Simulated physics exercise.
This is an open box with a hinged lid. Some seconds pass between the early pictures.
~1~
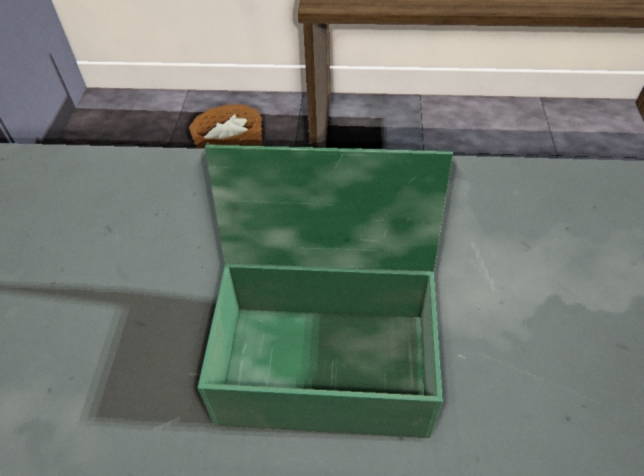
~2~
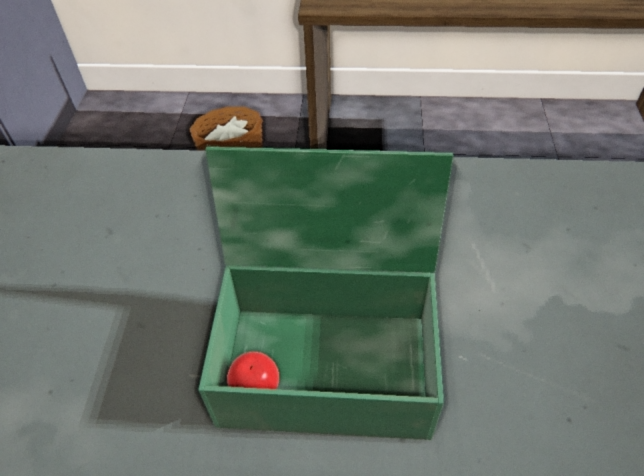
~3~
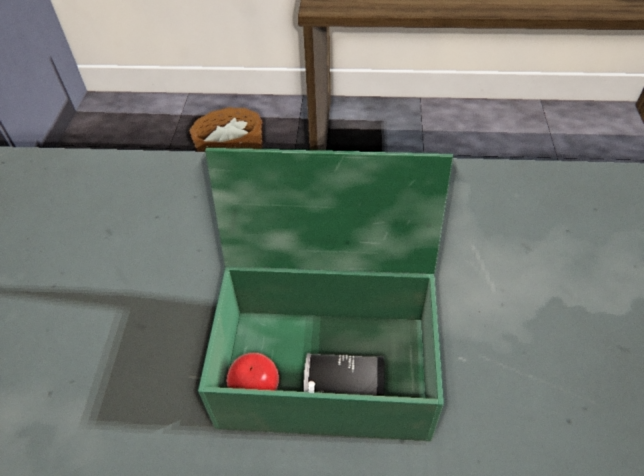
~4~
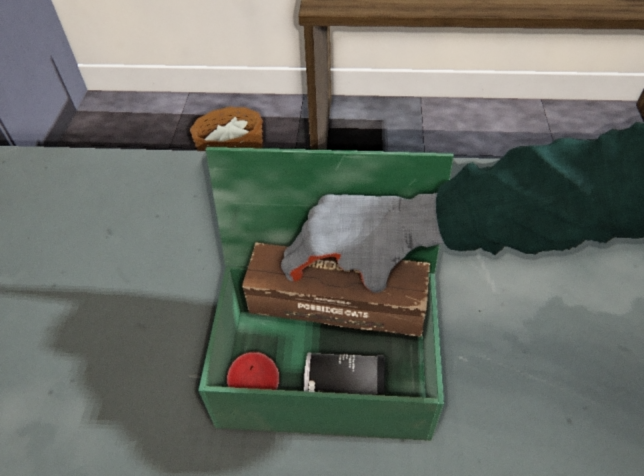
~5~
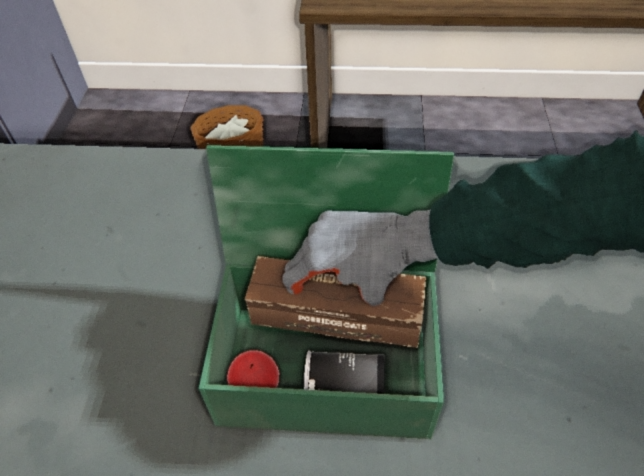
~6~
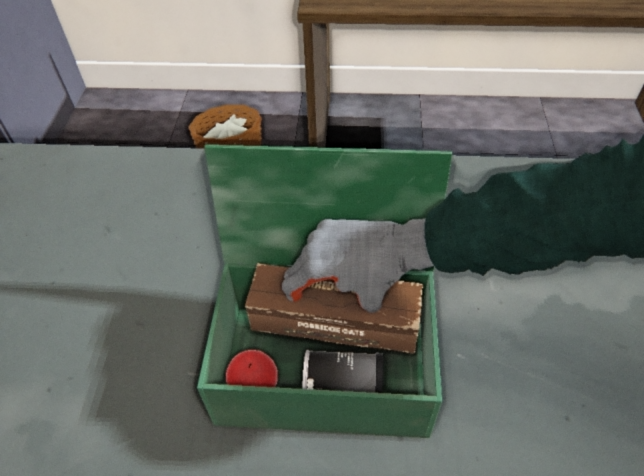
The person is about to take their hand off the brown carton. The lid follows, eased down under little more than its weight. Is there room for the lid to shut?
As it turns out, it sits on the rim.
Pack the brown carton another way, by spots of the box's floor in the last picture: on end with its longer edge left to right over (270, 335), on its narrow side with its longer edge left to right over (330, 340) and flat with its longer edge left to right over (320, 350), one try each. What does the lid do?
In the first case it stays ajar; in the second case it sits on the rim; in the third case it closes.
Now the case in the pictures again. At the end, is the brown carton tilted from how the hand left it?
It keeps its pose.
Then, 0.40 s later than the last frame, brown carton moved a little near (340, 323); black tin moved a little.
Then, 1.50 s later than the last frame, lid 66° above the rim; brown carton moved a little near (340, 323).
Then, 1.70 s later than the last frame, lid 45° above the rim; brown carton moved a little near (340, 323).
Then, 1.90 s later than the last frame, lid 17° above the rim; brown carton moved a little near (340, 323).
When it is over, lid shut; moved from the start, brown carton; the other 2 as before. End places, in pixels of the last picture, brown carton near (340, 323).
